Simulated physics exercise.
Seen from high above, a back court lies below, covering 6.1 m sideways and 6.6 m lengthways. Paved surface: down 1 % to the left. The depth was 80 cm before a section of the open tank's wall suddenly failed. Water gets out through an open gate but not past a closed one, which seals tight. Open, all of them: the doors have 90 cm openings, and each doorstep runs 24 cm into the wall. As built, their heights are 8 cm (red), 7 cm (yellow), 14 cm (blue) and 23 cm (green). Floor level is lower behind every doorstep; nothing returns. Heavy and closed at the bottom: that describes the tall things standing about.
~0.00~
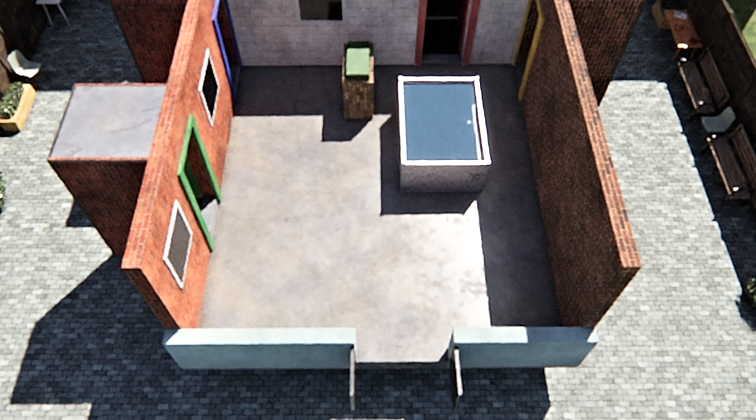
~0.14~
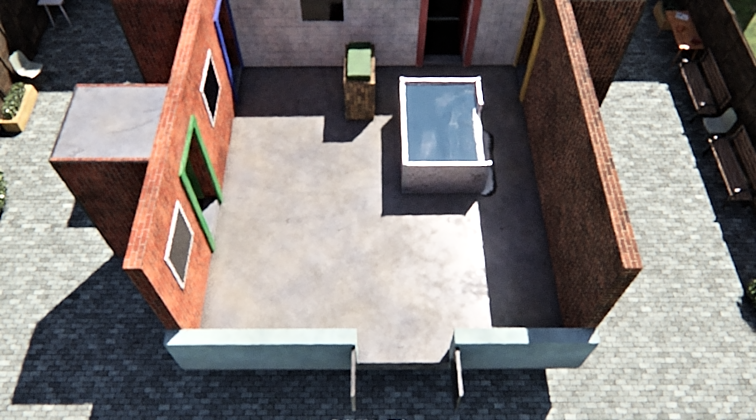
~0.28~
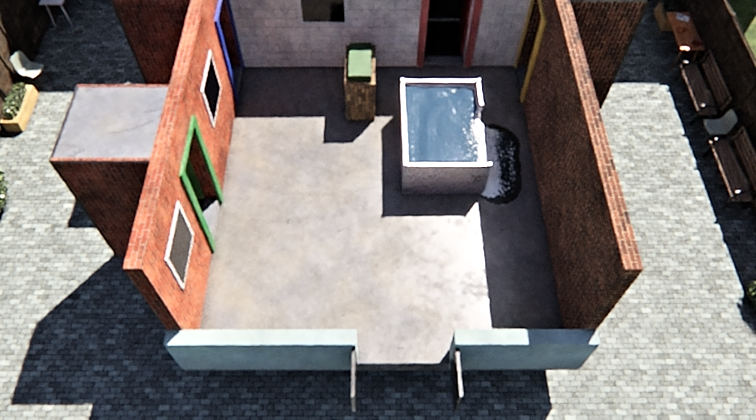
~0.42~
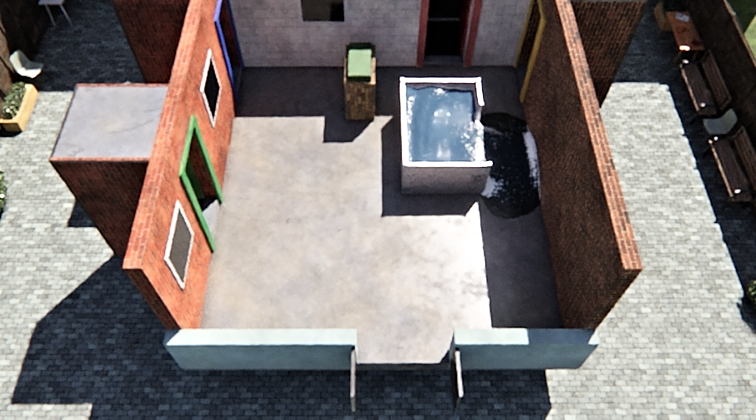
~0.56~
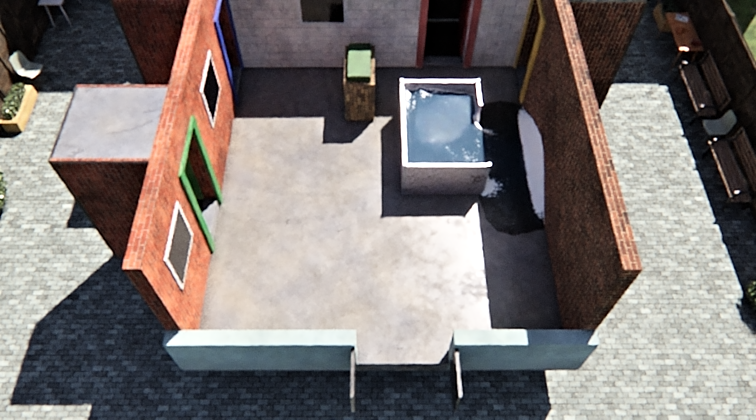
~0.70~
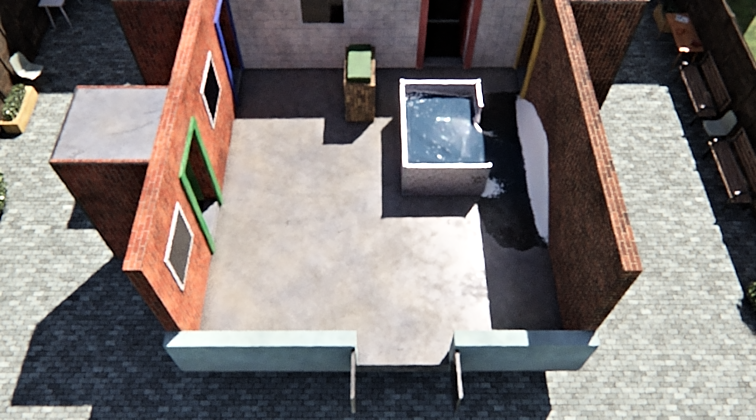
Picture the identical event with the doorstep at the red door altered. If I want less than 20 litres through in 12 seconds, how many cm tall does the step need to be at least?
You would need about 12 cm.
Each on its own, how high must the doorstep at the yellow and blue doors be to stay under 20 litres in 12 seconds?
About 20 cm at yellow and about 10.0 cm at blue.
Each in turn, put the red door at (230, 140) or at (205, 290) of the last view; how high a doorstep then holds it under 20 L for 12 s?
About 7.0 cm, then about 10.0 cm.
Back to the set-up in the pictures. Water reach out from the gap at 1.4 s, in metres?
Front distance: Approx. 4.0 m.
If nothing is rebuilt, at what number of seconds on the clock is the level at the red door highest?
2.6 s.
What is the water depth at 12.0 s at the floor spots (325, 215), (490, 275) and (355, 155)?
Approx. 3 / 3 / 7 cm.
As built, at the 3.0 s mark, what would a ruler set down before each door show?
Centimetres: Red = 15, yellow = 14, blue = 0, green = 0.
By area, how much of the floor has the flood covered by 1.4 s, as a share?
Some 20 per cent is wet.
After 1.4 s water covers 20 % of the floor, deepest (51 cm) near (528, 174); it has not reached the red door.
After 3.0 s water covers 40 % of the floor, deepest (26 cm) near (547, 349); 15 cm at the red door, 28 litres in over its 8 cm doorstep.
After 12.0 s water covers 95 % of the floor, deepest (10 cm) near (235, 120); 4 cm at the red door, 49 litres in over its 8 cm doorstep.
At the red door as built, the water arrived by 1.6 s and peaked near 17 cm at 2.6 s.
With a doorstep of 10 cm, 32 litres would have come in within the 12 s; with 13.5 cm, 14 litres. So under 20 litres takes about 12 cm.
